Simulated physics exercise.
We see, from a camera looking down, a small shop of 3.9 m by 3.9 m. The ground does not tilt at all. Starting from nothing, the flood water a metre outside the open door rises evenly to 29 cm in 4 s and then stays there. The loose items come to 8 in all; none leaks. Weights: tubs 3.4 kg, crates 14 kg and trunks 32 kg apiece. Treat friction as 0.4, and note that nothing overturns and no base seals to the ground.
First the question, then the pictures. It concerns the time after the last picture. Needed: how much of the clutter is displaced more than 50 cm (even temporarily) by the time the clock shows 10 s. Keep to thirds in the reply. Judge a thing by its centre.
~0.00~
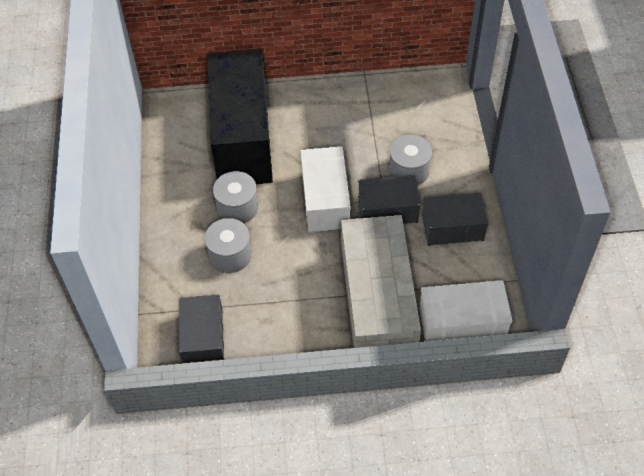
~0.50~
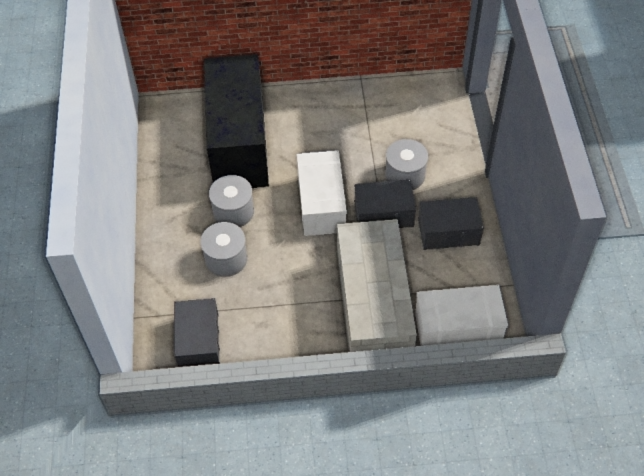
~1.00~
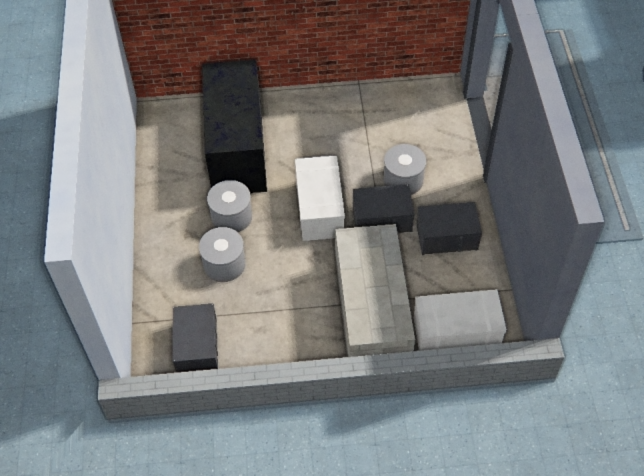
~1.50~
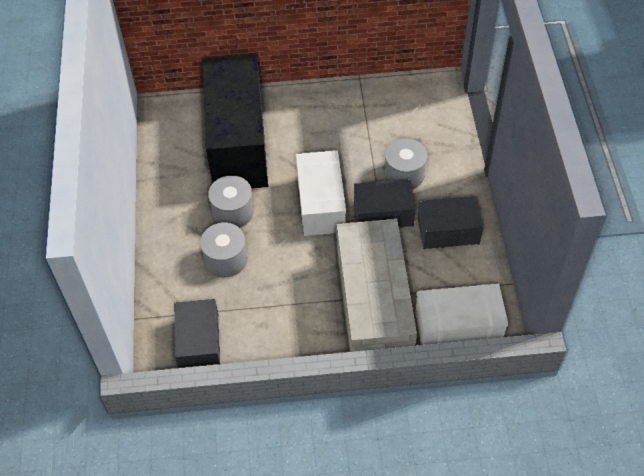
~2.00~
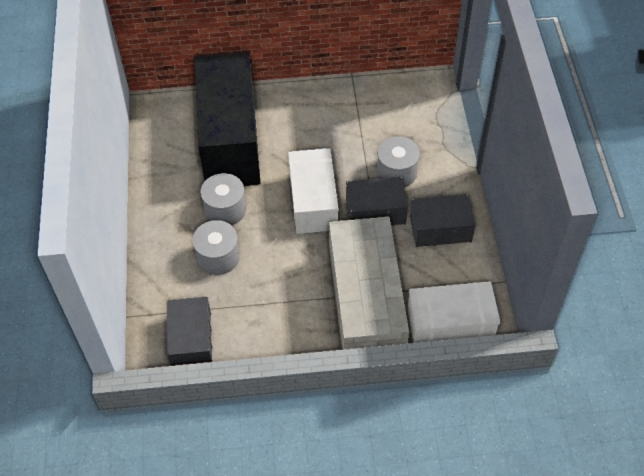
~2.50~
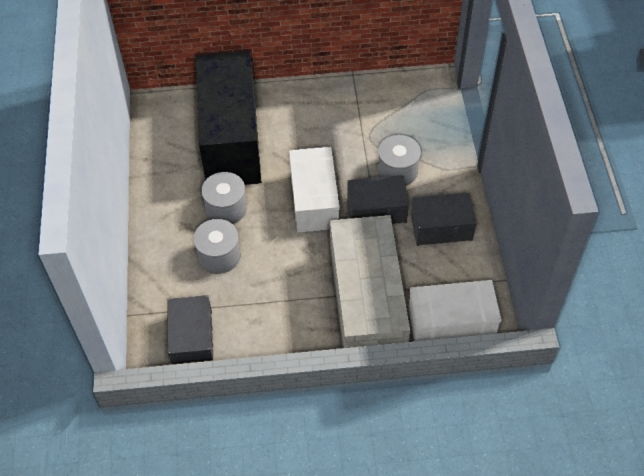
My answer: One to two thirds.
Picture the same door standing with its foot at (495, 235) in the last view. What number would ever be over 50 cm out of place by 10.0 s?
Then it comes to 8 of them.
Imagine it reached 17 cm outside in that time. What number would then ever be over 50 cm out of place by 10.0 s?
In that case 4 of them.
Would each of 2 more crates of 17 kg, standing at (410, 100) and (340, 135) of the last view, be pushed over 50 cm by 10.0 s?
First one exceeds it, second one exceeds it.
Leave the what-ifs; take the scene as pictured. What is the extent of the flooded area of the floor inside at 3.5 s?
The covered patch comes to about 4.0 m2.
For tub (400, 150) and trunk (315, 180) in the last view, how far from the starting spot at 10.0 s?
Respectively 200 and 150 centimetres.
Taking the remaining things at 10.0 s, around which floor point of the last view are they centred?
Mean position approx. (278, 279).
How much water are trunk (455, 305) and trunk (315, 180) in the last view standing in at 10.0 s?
Some 5 cm at the first, some 20 cm at the second.
After 3.5 s 0 of 8 are over 50 cm from their spots; 1 afloat.
After 4.5 s 1 of 8 are over 50 cm from their spots; 1 afloat.
After 7.0 s 4 of 8 are over 50 cm from their spots; 2 afloat.
After 10.0 s 4 of 8 are over 50 cm from their spots, and 4 have been at some point; 6 afloat.
